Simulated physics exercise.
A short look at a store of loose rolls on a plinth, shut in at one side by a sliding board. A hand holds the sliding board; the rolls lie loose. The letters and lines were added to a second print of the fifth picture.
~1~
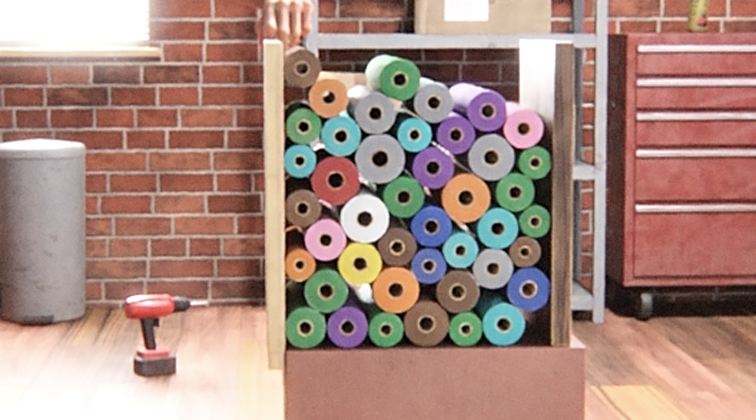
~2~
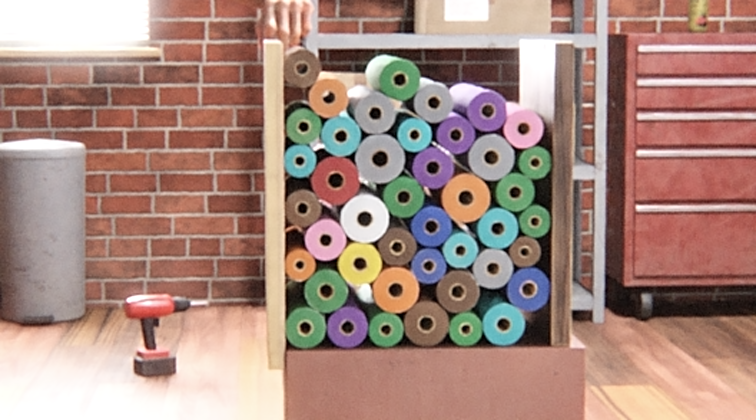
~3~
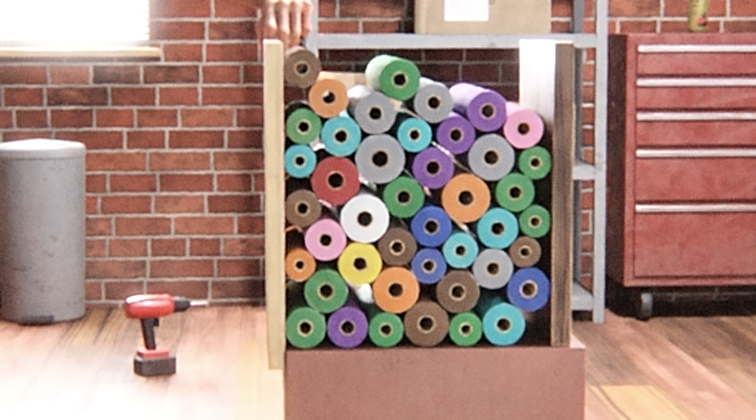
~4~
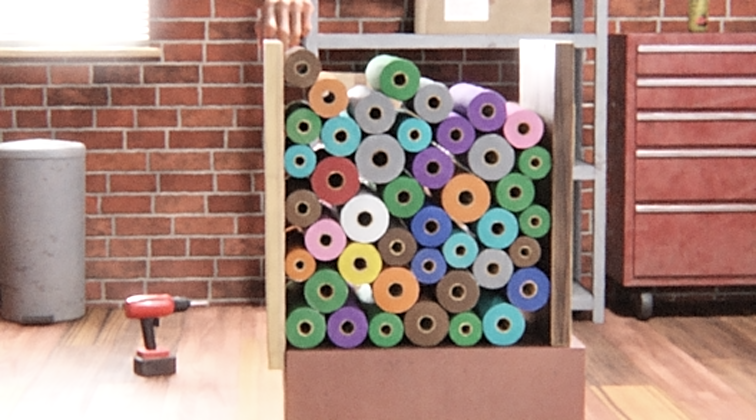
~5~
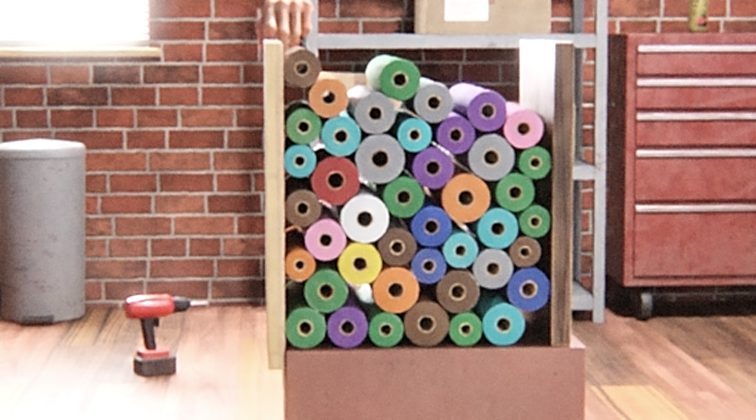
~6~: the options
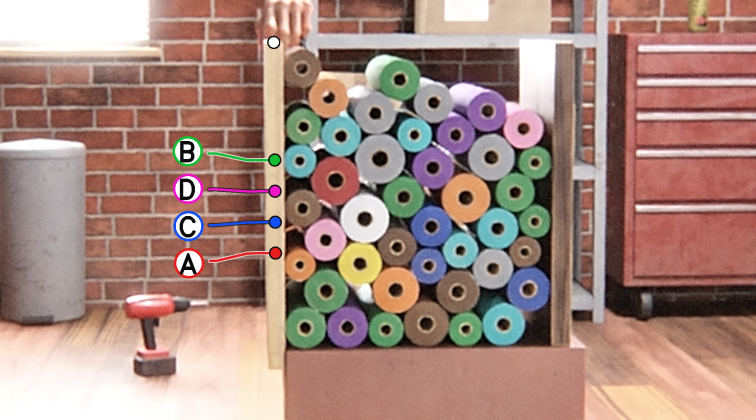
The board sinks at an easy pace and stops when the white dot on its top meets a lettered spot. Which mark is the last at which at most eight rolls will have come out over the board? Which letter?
Slide it to C.
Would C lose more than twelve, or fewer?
Fewer than twelve.
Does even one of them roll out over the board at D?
At D: Yes.
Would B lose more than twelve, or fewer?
Fewer than twelve.
On the marked copy, A at (276, 253); B at (275, 160); C at (275, 222); D at (275, 191); the white dot at (274, 42).
Taking C. A third of the way, top of the board (283, 119).
Two thirds of the way, top of the board (283, 204).
When it is over, top of the board (284, 222), six out over the board.
As for the rest, A more than eight out over the board; B none out over the board; D about five out over the board.
